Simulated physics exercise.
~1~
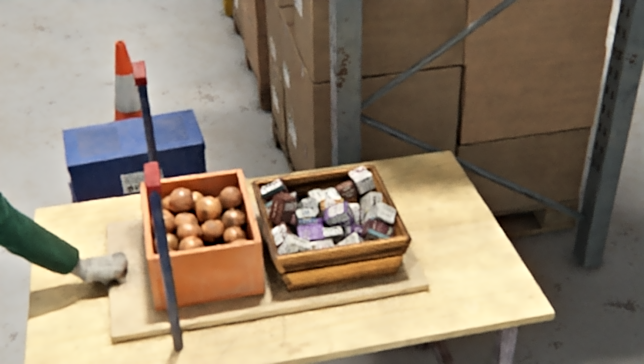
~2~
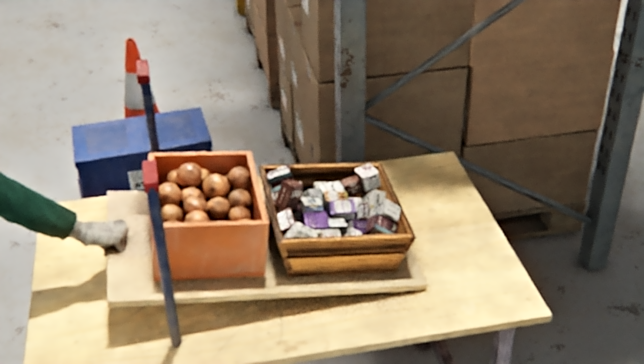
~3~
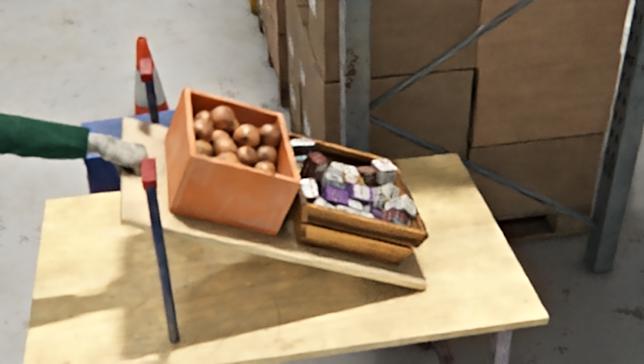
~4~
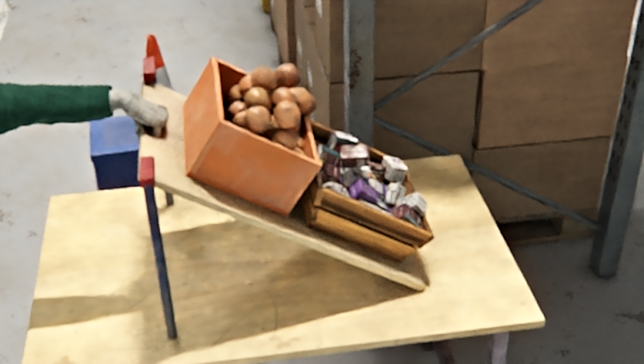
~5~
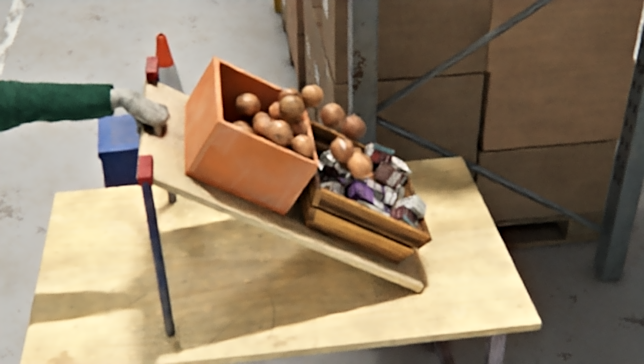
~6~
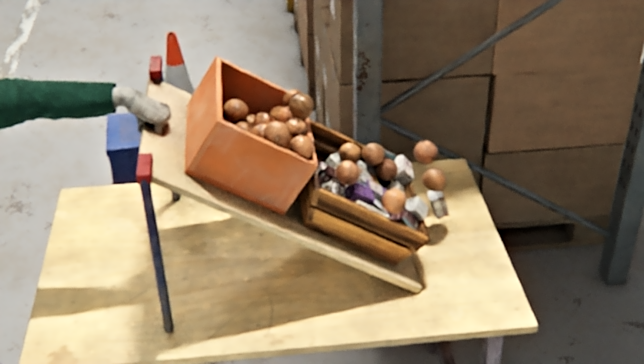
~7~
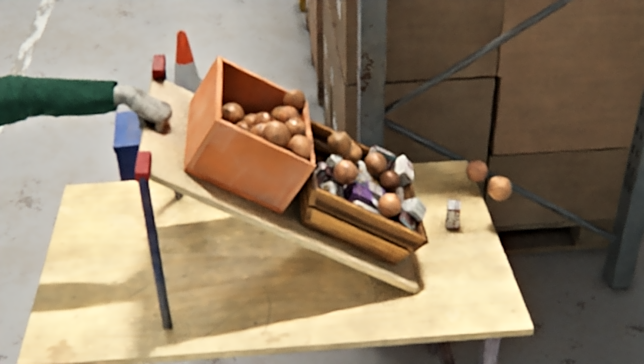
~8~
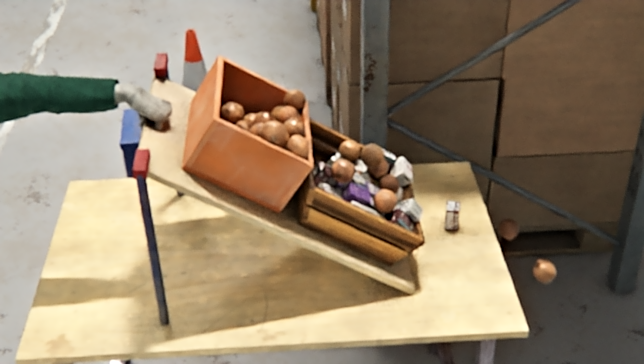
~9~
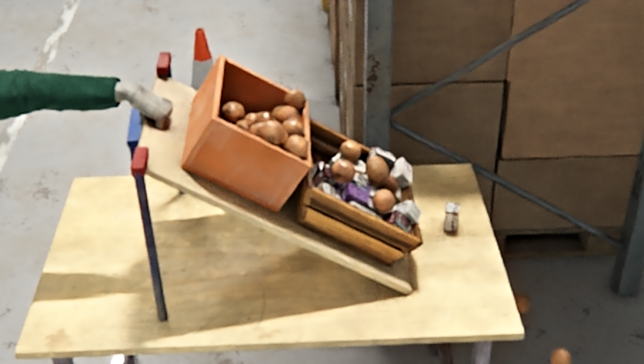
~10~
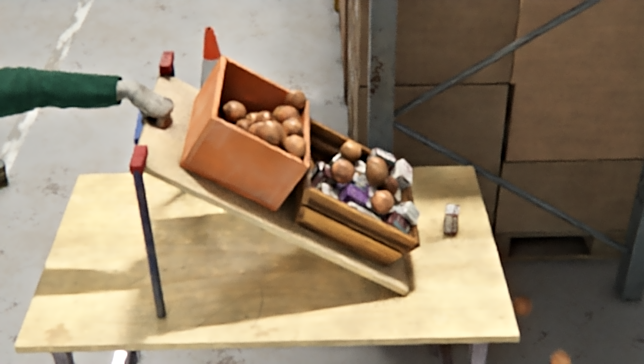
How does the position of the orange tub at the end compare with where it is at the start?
At the start the orange tub sits level and low on the board near the tabletop. By the end it is raised well above the table, a little further to the right, and tipped down toward the right.
The clip opens on a board lying on a pale wooden table, holding an orange tub of round brown onions beside a wooden tub of small cartons. A gloved hand in a green sleeve lifts the left end of the board, tilting both tubs steeply down to the right until the board meets the stops. Onions heap up at the orange tub's lower side and several tumble out over the wooden tub. Some settle among the cartons, while others bounce off the table's right side, and one carton drops onto the tabletop. At the end the hand still holds the board tilted, with most onions remaining in the orange tub.
